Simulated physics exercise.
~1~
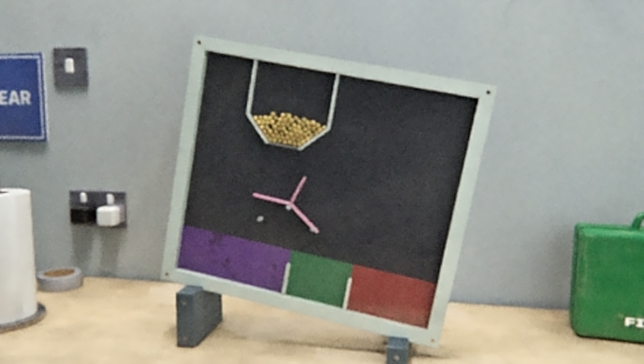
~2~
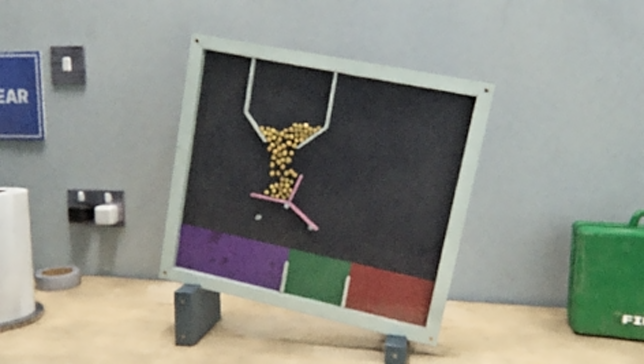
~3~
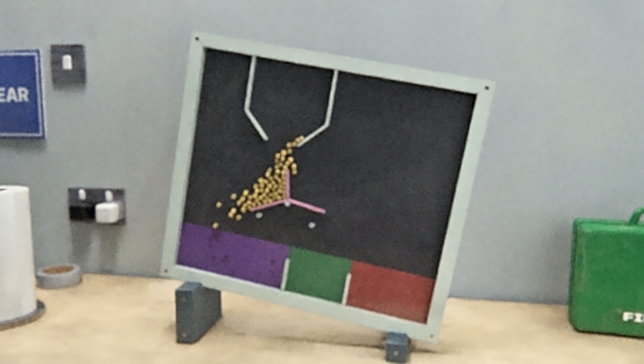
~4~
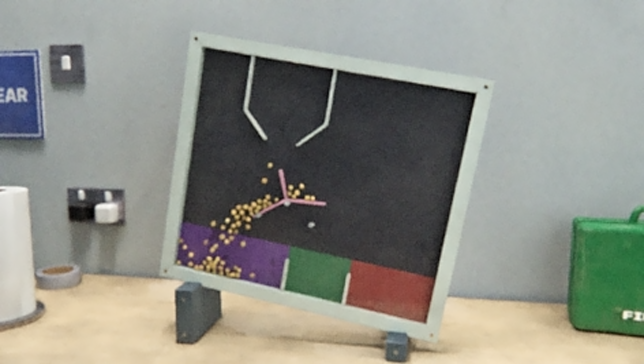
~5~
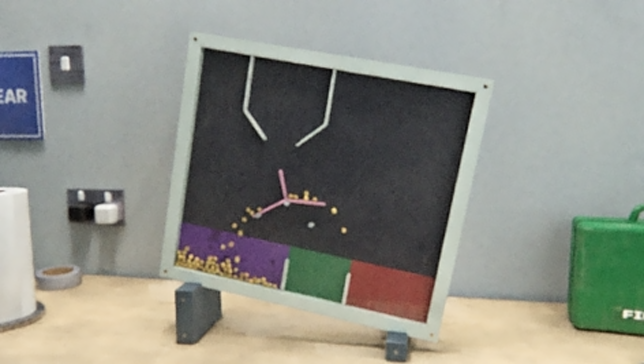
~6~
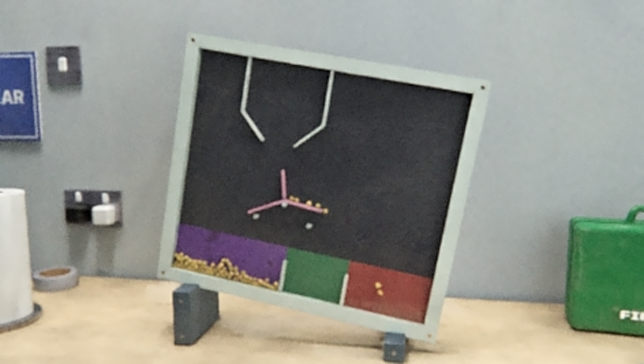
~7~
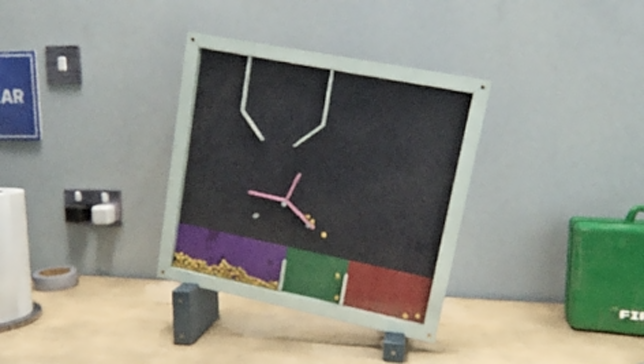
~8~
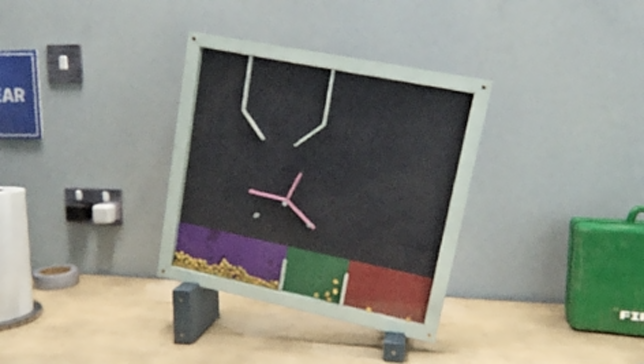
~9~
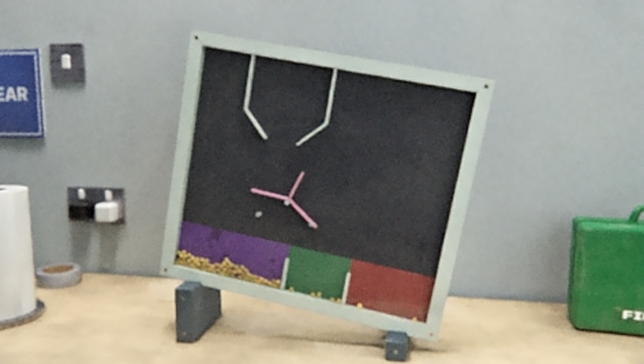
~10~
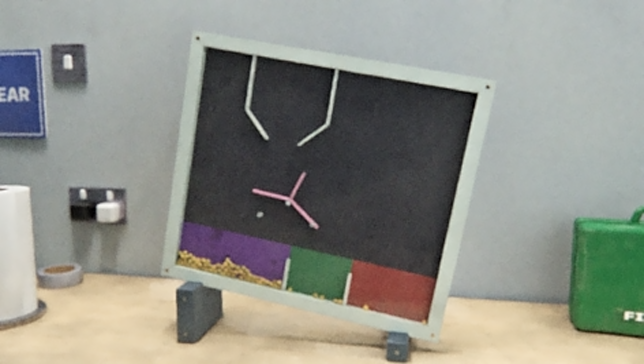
Pale beads pouring from a hopper onto a tilting pink rocker, mostly piling in the purple bin, few in green and red.
